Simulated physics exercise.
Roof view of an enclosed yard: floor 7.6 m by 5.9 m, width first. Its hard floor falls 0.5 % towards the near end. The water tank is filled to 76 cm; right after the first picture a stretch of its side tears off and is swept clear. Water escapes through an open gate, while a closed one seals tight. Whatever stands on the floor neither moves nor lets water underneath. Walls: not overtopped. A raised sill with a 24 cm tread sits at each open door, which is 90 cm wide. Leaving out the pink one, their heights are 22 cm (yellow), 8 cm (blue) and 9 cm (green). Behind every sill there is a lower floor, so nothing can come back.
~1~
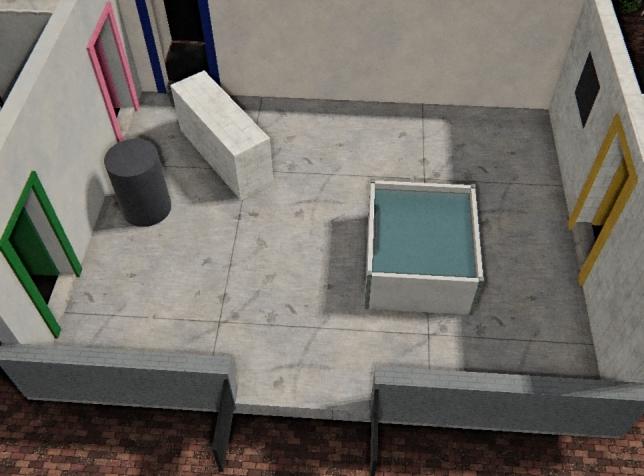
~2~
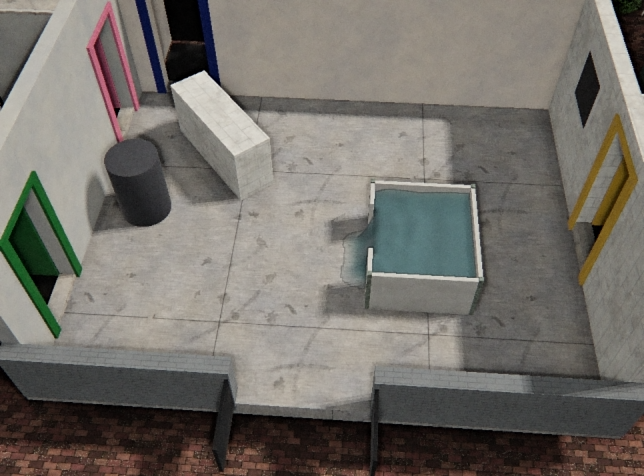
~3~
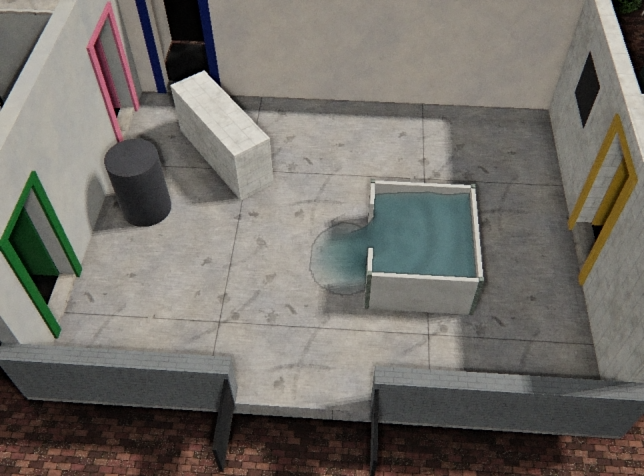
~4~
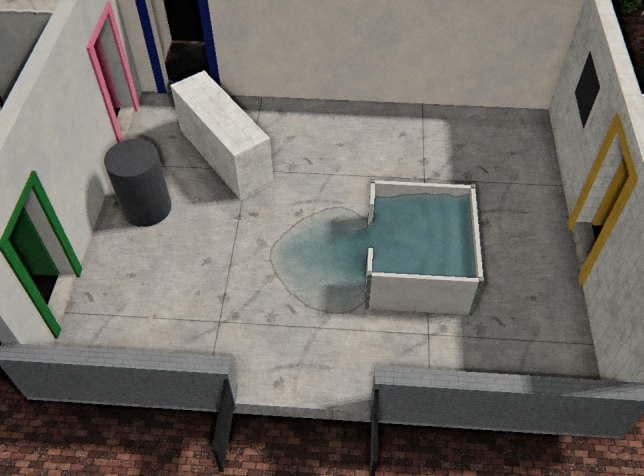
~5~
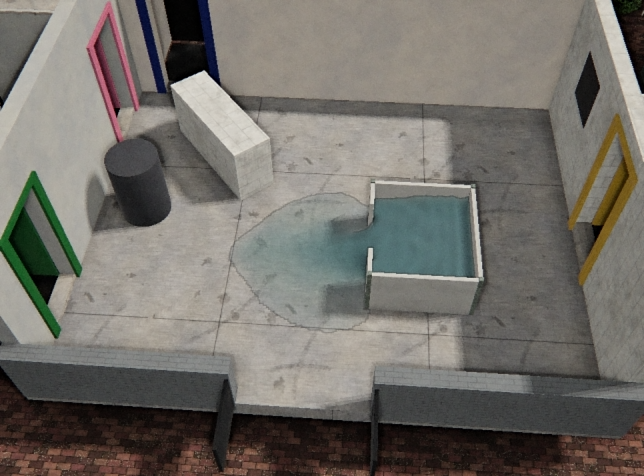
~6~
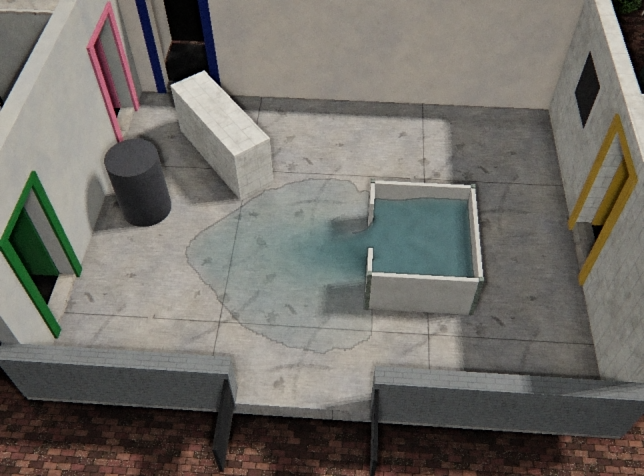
A walled yard with a pale concrete floor is seen from high above, brick paving along its near edge. A white-walled tank of blue-green water stands right of centre, with a pale block and dark grey cylinder to the left, green and pink doorways on the left, blue behind and yellow on the right. The tank's left side opens and water spreads leftward in a widening, thinning sheet, while the view stays still.
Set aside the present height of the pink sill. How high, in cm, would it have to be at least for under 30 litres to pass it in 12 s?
At least about 6.5 cm.
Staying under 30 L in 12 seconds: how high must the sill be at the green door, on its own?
Green door - some 13.5 centimetres.
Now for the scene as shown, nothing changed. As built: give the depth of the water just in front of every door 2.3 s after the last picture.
Pink door 7 cm, yellow door 0 cm, blue door 4 cm, green door 19 cm.
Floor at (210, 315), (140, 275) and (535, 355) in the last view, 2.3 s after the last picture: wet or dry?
One by one: Drenched, drenched, clear.
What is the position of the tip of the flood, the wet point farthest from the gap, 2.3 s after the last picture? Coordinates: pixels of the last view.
Around pixel (142, 95).
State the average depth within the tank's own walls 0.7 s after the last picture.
The mean depth is about 43 cm.
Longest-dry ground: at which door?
It is the yellow one.
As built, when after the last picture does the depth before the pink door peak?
I'd say near 4.5 seconds.
Then, 0.7 s after the last picture water covers 30 % of the floor, deepest (36 cm) near (365, 254); it has not reached the pink door.
Then, 2.3 s after the last picture water covers 45 % of the floor, deepest (26 cm) near (52, 350); 7 cm at the pink door, 0 litres in over its 11 cm sill.
Then, 11.3 s after the last picture water covers 90 % of the floor, deepest (9 cm) near (44, 374); 6 cm at the pink door, 1 litre in over its 11 cm sill.
At the pink door as built, the water peaked near 13 cm, 4.7 s after the last picture.
Run again over the same 12 s with other heights there, 46 litres in over 5.5 cm, 15 litres over 7.5 cm. The limit of 30 litres is kept from about 6.5 cm up.
